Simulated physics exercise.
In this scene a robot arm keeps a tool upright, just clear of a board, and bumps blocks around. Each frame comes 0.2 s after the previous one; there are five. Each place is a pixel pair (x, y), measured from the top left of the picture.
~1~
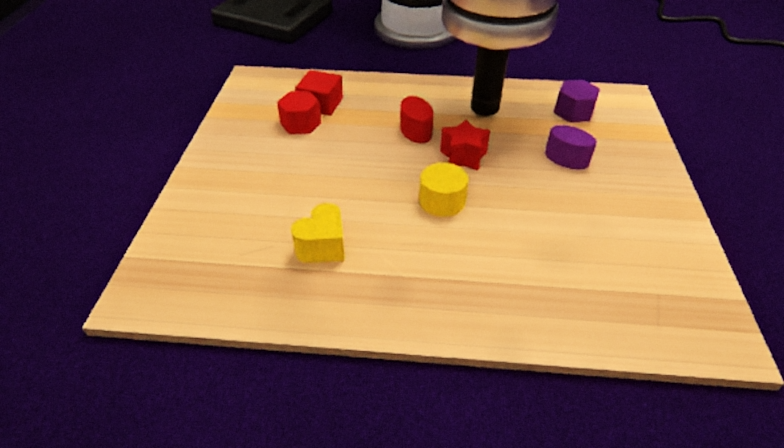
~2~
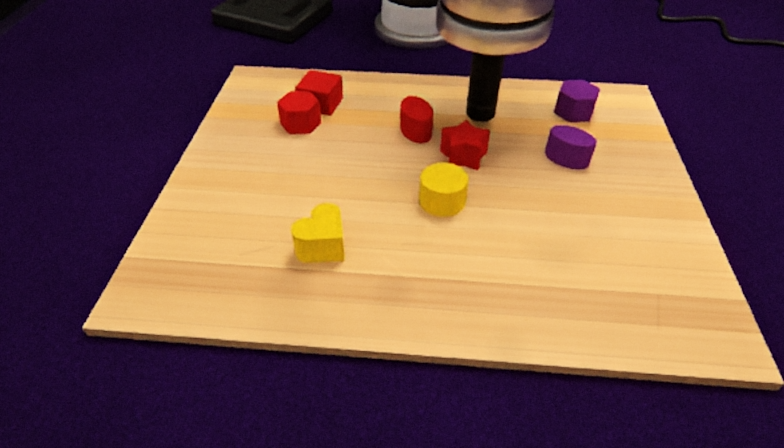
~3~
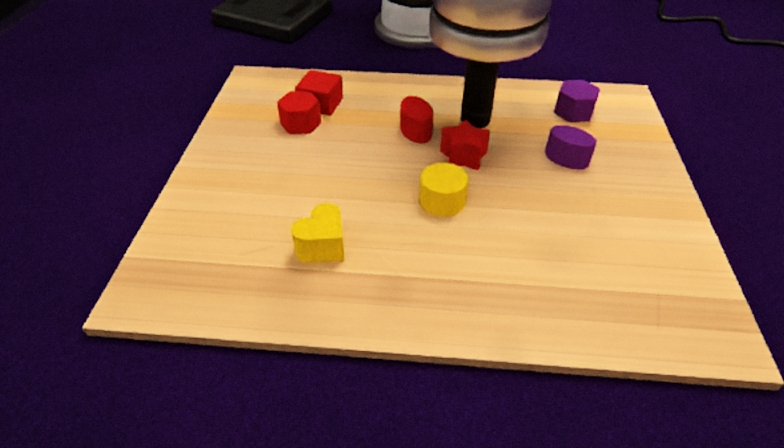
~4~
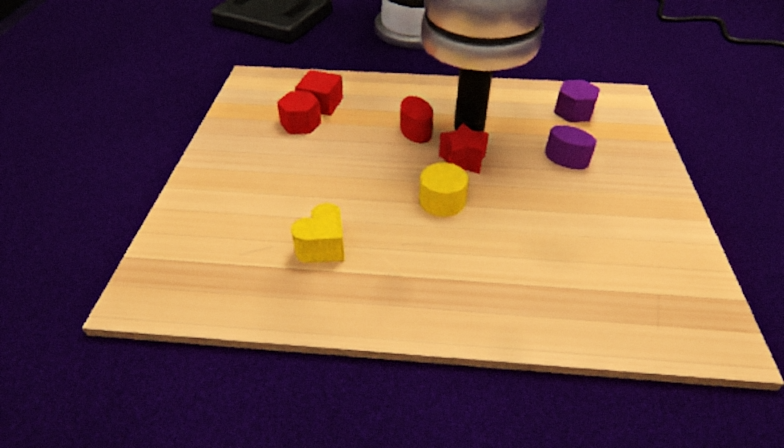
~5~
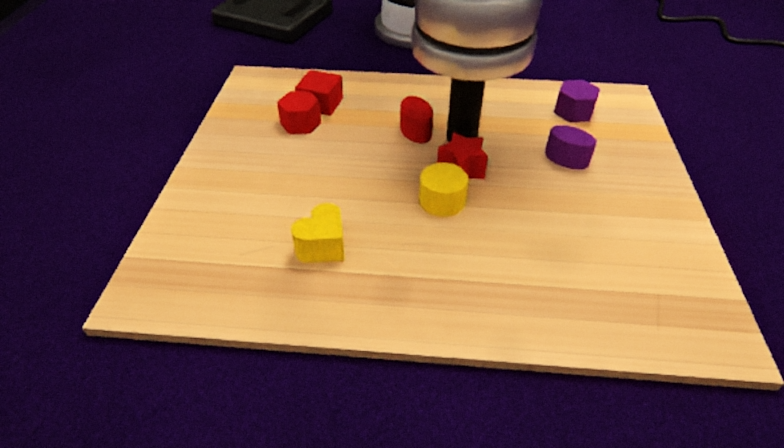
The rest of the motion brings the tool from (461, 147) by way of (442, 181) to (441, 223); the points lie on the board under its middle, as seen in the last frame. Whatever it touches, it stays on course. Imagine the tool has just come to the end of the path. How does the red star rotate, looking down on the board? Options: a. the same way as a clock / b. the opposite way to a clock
Option b.
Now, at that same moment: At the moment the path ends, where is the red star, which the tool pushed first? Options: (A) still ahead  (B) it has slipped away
The correct letter is A.
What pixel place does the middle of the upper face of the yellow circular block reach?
The middle of its upper face will lie at (432, 258).
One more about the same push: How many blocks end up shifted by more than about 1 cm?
My answer is two.
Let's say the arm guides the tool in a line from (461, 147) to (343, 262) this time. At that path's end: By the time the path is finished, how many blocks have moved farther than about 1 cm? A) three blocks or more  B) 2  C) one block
A: Three blocks or more.
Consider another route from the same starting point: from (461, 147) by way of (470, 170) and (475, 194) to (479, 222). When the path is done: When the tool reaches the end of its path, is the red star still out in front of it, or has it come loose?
It stays ahead.
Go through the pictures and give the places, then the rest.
In the first picture, tool tip at (485, 109); block tops, red elliptical block at (417, 107); yellow circular block at (444, 177); red star at (466, 133).
In the second picture, tool at (480, 114); blocks unchanged.
In the third picture, tool at (475, 121); blocks unchanged.
In the fourth picture, tool at (469, 129); red star at (466, 137).
In the fifth picture, tool at (462, 139); red elliptical block at (417, 107); yellow circular block at (444, 177); red star at (465, 146).
On the path given first. One third of the way, tool at (449, 162); yellow circular block at (440, 193); red star at (457, 168), turned 25° anticlockwise.
Two thirds of the way, tool at (439, 187); yellow circular block at (432, 224); red star at (449, 195), turned 25° anticlockwise.
At the end, tool at (442, 215); red elliptical block in place; yellow circular block at (432, 258); red star at (453, 226), turned 25° anticlockwise.
